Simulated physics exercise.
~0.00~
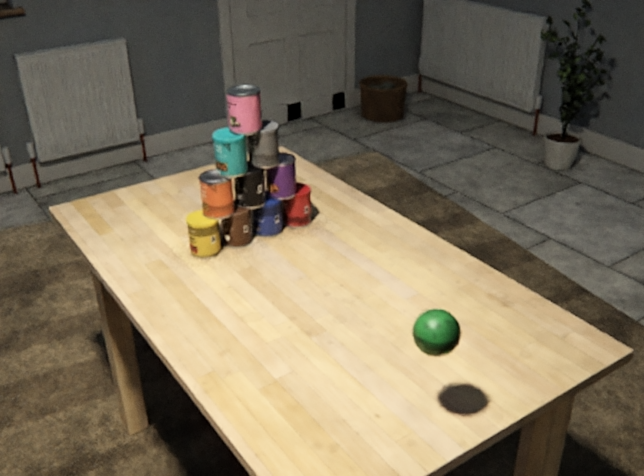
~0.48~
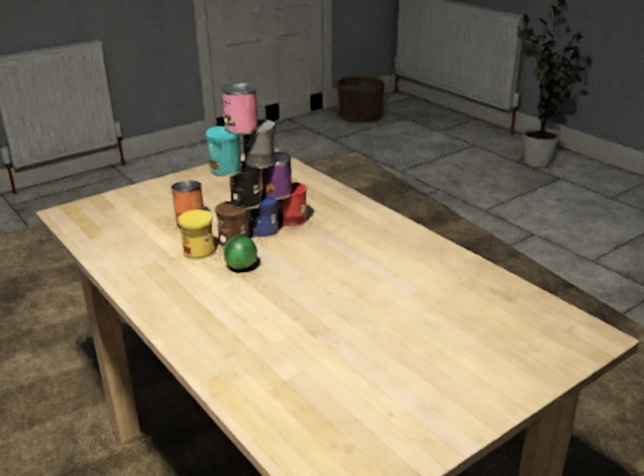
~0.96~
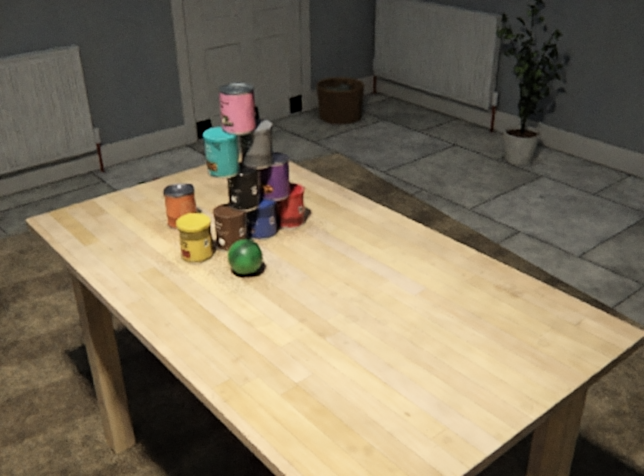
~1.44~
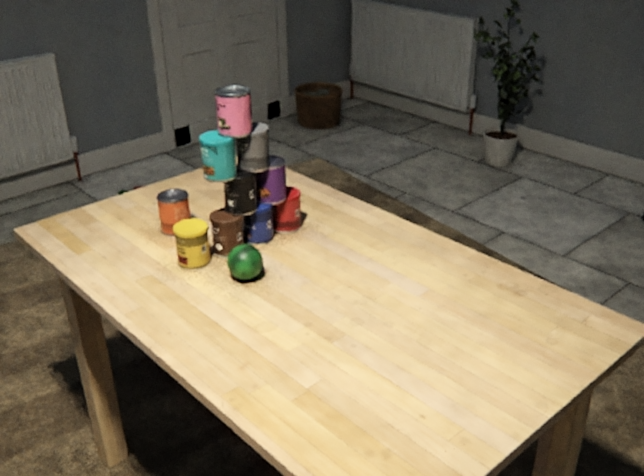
Dim room with wooden table, green ball flying at stacked coloured tins, shifting the orange tin aside while the pile stays standing.
